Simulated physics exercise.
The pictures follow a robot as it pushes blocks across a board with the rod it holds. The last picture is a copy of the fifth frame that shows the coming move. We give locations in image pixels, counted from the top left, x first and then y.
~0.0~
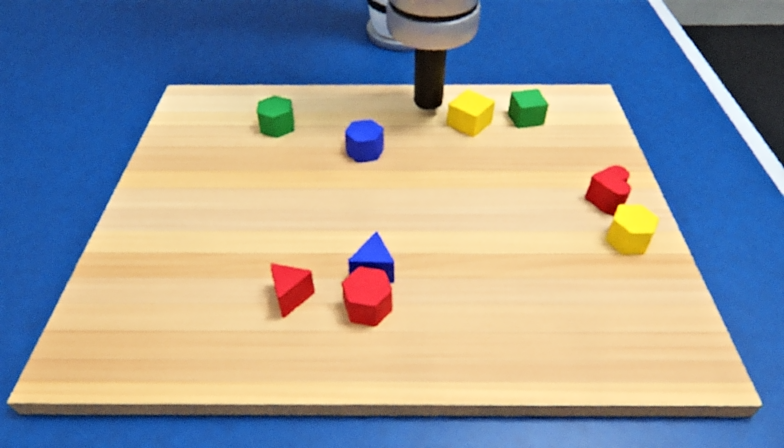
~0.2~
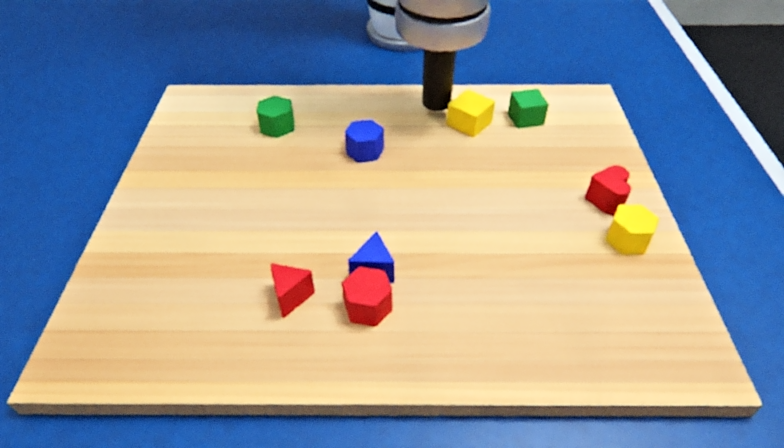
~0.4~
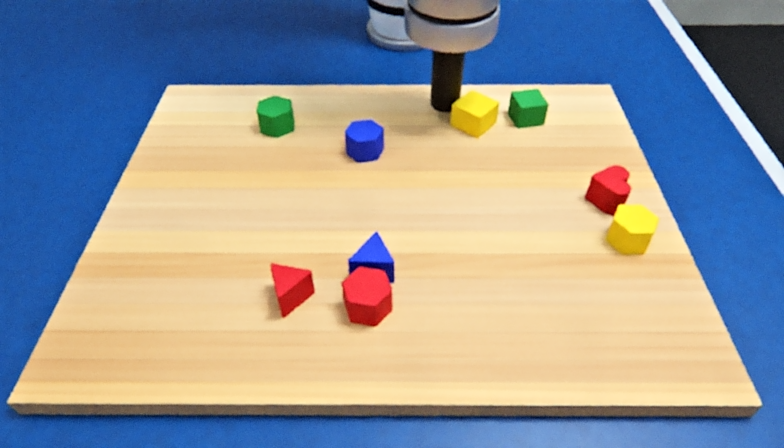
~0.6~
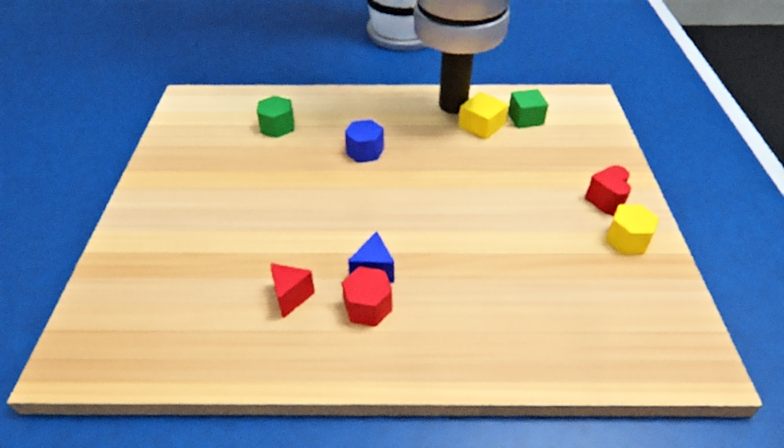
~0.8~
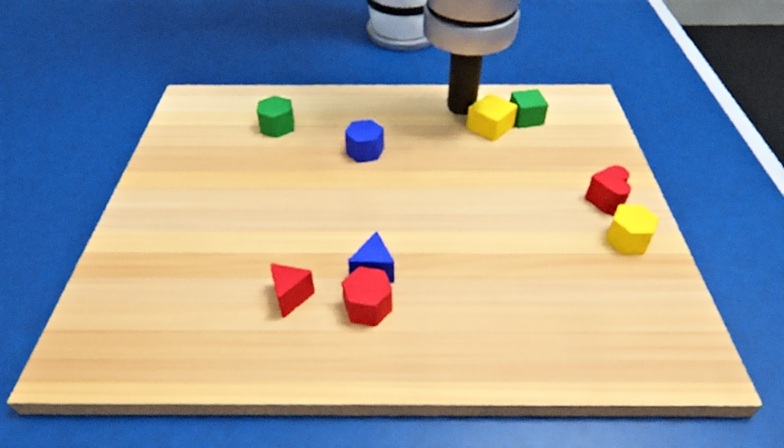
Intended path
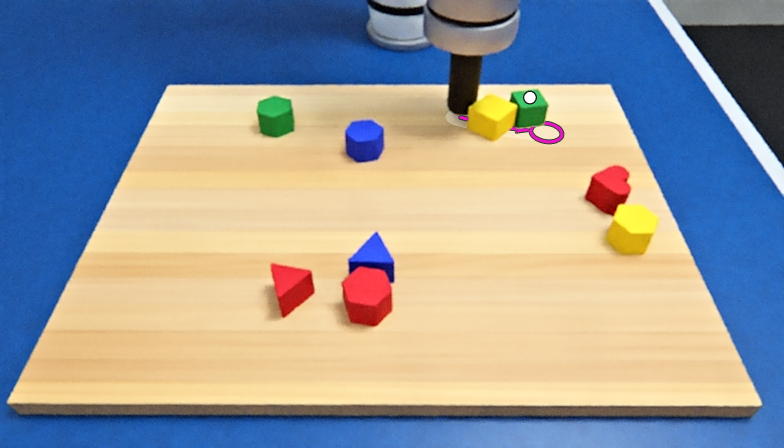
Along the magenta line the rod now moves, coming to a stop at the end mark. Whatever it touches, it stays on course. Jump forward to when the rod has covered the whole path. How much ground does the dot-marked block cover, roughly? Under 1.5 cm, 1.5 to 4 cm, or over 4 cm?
Distance: Between 1.5 and 4 cm.
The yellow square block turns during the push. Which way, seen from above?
Top view: Clockwise.
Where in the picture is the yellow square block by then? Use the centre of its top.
Located at (571, 130).
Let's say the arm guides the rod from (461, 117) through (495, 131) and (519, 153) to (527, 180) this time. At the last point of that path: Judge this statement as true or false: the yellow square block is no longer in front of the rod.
That claim is true.
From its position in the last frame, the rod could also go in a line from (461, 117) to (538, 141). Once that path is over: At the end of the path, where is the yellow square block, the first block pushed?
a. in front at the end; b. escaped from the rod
(a)
The drawn path runs from (461, 117) over (488, 124) and (517, 129) to (546, 132); the dot is on the green square block.
On the path given first. One third of the way, rod at (490, 115); yellow square block at (522, 114); green square block at (537, 98), turned 35° anticlockwise.
Two thirds of the way, rod at (519, 119); yellow square block at (549, 123); green square block at (543, 97), turned 35° anticlockwise.
At the end, rod at (549, 123); yellow square block at (571, 130), turned 40° clockwise; green square block at (554, 94), turned 60° anticlockwise.
